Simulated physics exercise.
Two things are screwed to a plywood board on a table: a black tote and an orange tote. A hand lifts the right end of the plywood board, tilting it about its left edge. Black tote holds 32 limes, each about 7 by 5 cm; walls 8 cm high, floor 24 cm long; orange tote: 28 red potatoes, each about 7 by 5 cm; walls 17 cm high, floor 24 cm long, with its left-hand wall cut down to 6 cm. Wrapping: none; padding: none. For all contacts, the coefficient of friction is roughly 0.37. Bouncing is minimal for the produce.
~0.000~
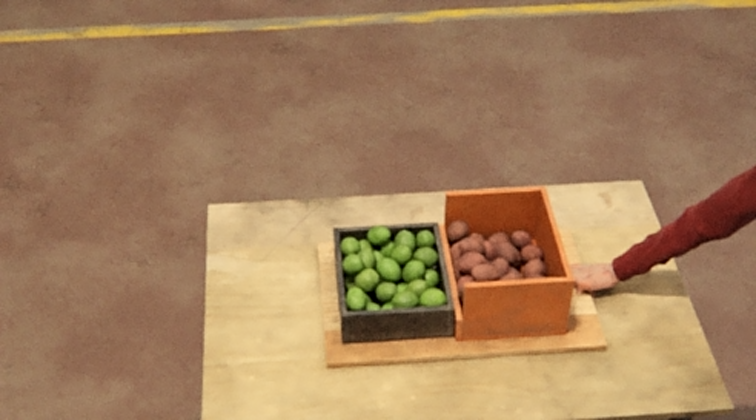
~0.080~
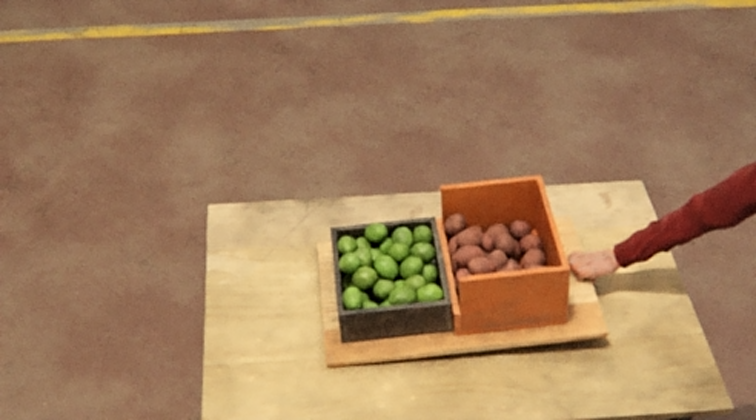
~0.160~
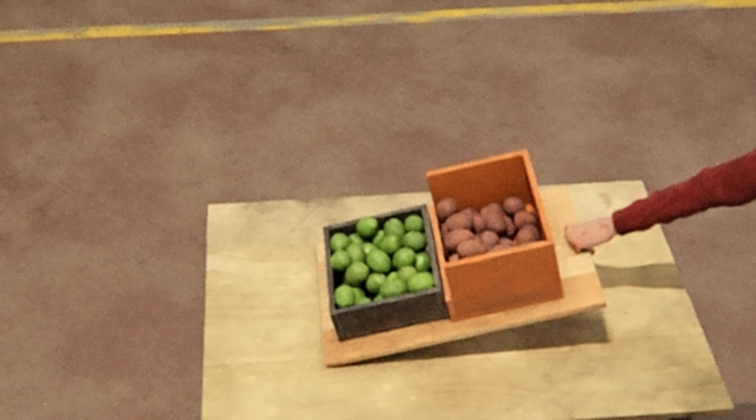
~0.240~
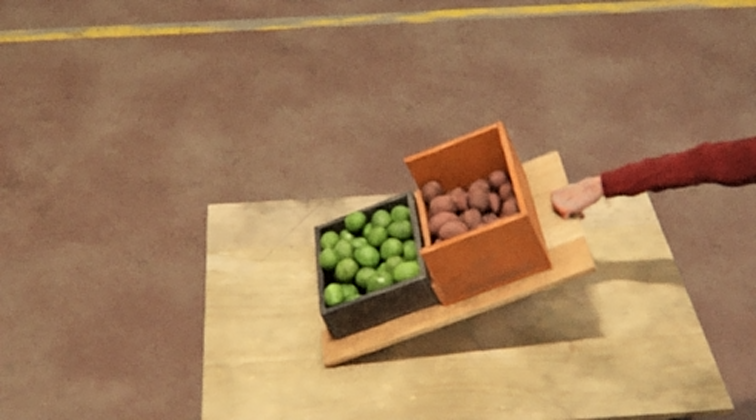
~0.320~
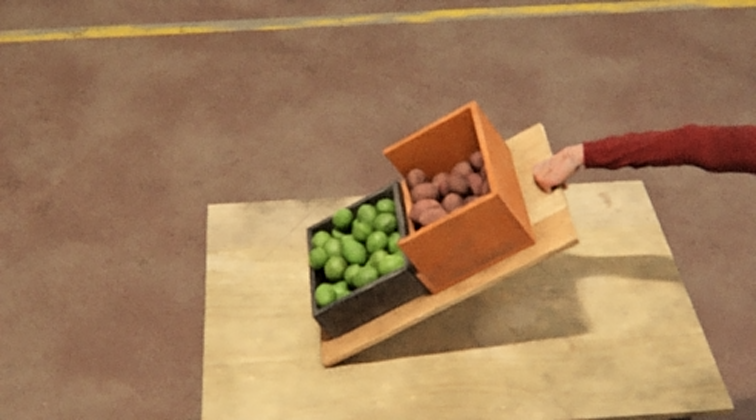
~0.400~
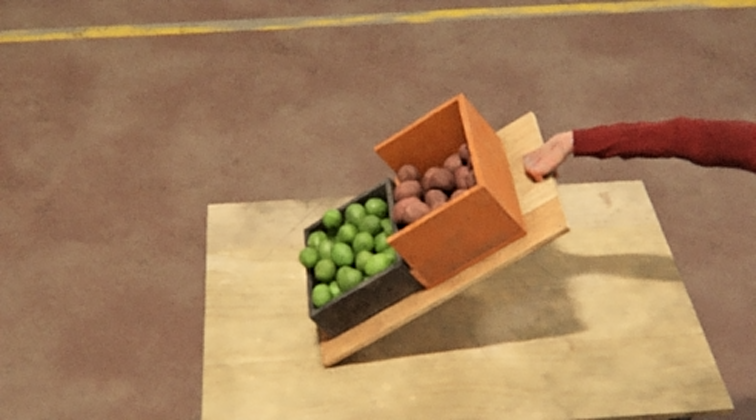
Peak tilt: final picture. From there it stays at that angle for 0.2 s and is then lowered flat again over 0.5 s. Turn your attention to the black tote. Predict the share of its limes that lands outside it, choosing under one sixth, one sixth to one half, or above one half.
My money is on a spill below a sixth of the load.
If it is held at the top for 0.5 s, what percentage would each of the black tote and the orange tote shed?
With that change, black tote sheds 10 percent and orange tote sheds 0 percent.
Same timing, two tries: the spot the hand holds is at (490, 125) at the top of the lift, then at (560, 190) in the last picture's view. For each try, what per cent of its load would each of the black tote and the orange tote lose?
Loss per try - black tote 20 / 0 percent, orange tote 70 / 0 percent.
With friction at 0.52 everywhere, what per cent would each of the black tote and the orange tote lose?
In that case black tote 0, orange tote 0 per cent.
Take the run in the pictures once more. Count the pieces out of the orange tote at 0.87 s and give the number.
Out so far from the orange tote: Around 1.
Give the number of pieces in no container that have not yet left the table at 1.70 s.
Near 2, give or take.
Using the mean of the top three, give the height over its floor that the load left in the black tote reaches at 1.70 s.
Around 12 centimetres high.
After 0.61 s, tilt 36°; the black tote is down by 1 of 32 and the orange tote is down by 1 of 28.
After 0.87 s, tilt 16°; the black tote is down by 2 of 32 and the orange tote is down by 1 of 28.
After 1.23 s, tilt 0°; the black tote is down by 2 of 32 and the orange tote is down by 1 of 28.
Outcome (at 1.70 s), the black tote is down by 2 of 32 and the orange tote is down by 1 of 28. Asked share, 2 of 32, 6 per cent.
